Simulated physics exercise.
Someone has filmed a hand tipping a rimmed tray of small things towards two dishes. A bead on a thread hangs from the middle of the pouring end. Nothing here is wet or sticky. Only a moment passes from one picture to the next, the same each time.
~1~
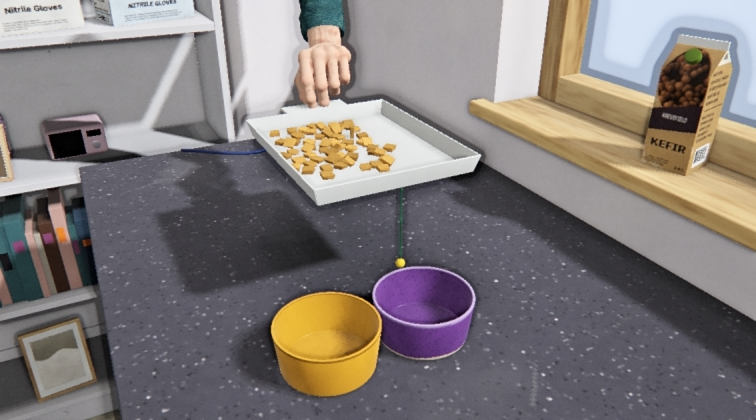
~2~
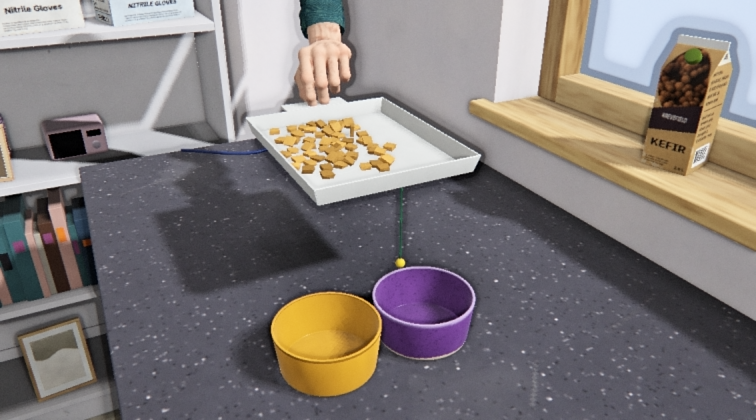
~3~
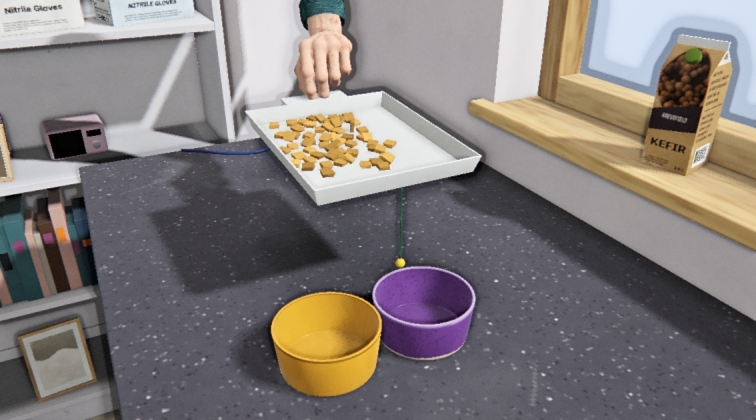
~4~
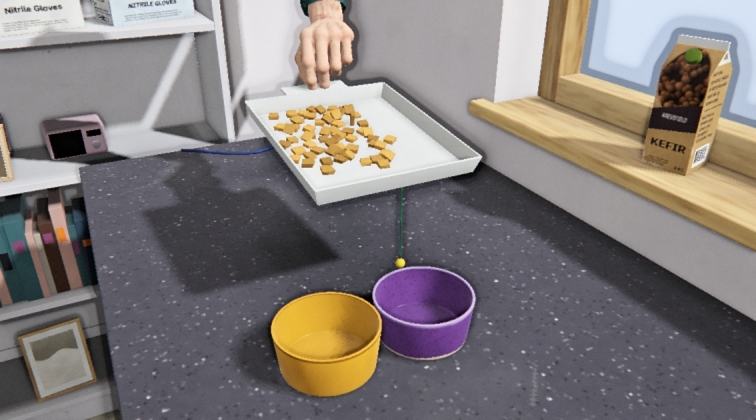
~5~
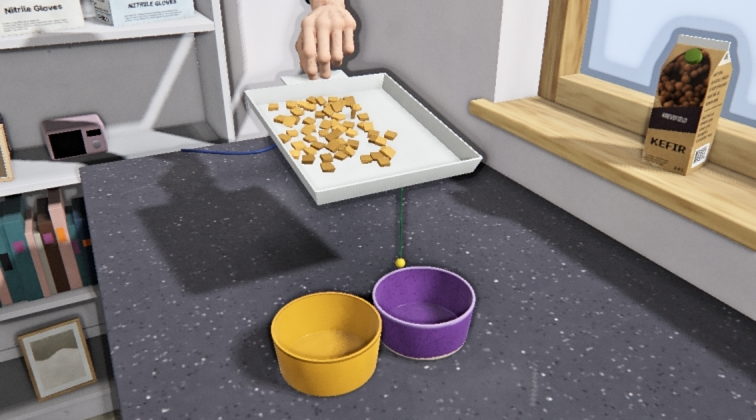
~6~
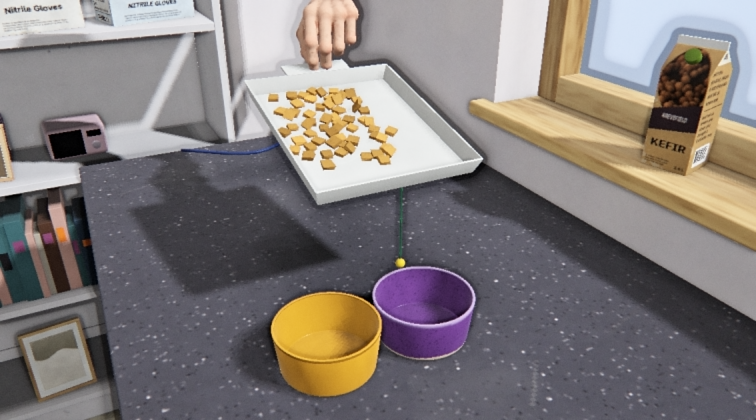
On a speckled dark counter, a hand held a white tray of cereal squares above a yellow bowl and a purple one, then slowly raised its back end so it tilted slightly toward them.
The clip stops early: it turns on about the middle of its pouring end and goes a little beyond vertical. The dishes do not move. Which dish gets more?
It favours the right dish.
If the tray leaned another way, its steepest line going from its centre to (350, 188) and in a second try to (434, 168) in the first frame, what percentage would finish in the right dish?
The first gives 0 %, the second 0 %.
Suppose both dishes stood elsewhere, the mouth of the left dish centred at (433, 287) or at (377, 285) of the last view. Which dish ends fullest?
First the left-hand dish, then left.
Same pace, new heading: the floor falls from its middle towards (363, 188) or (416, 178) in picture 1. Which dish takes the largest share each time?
One: Left. Two: The right-hand dish.
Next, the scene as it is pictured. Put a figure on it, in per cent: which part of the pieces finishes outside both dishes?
Roughly 20 in a hundred.
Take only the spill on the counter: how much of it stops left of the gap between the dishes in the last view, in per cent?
Roughly 10 in a hundred.
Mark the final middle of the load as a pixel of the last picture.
Around (429, 334).
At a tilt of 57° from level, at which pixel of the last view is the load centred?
At about (383, 171).
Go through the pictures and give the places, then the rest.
In the first frame, corners of the pouring end near (318, 187) and (474, 154), level; middle of the load near (339, 147), cereal squares; left dish near (350, 373); right dish near (450, 338); bead on its thread near (400, 263).
In the second frame, corners of the pouring end near (318, 187) and (474, 154), level; middle of the load near (339, 145).
In the third frame, corners of the pouring end near (318, 187) and (474, 155), tipped barely, level across its low end; middle of the load near (339, 141).
In the fourth frame, corners of the pouring end near (319, 187) and (475, 155), tipped a little, level across its low end; middle of the load near (339, 136).
In the fifth frame, corners of the pouring end near (319, 188) and (476, 156), tipped a little, level across its low end; middle of the load near (339, 130).
In the sixth frame, corners of the pouring end near (320, 188) and (476, 157), tipped a little, level across its low end; middle of the load near (340, 124); left dish near (350, 373); right dish near (450, 338).
Shortly afterwards, tray tipped steeply; all but a few on the tray; only a few in the air.
Next, tray tipped right over; all but a few on the tray; only a few in the right dish; only a few outside both.
Some moments later, tray tipped past a quarter turn; near a quarter in the left dish; near two thirds in the right dish; near a quarter outside both.
In the end, tray tipped past a quarter turn; near a quarter in the left dish; near two thirds in the right dish; near a quarter outside both.
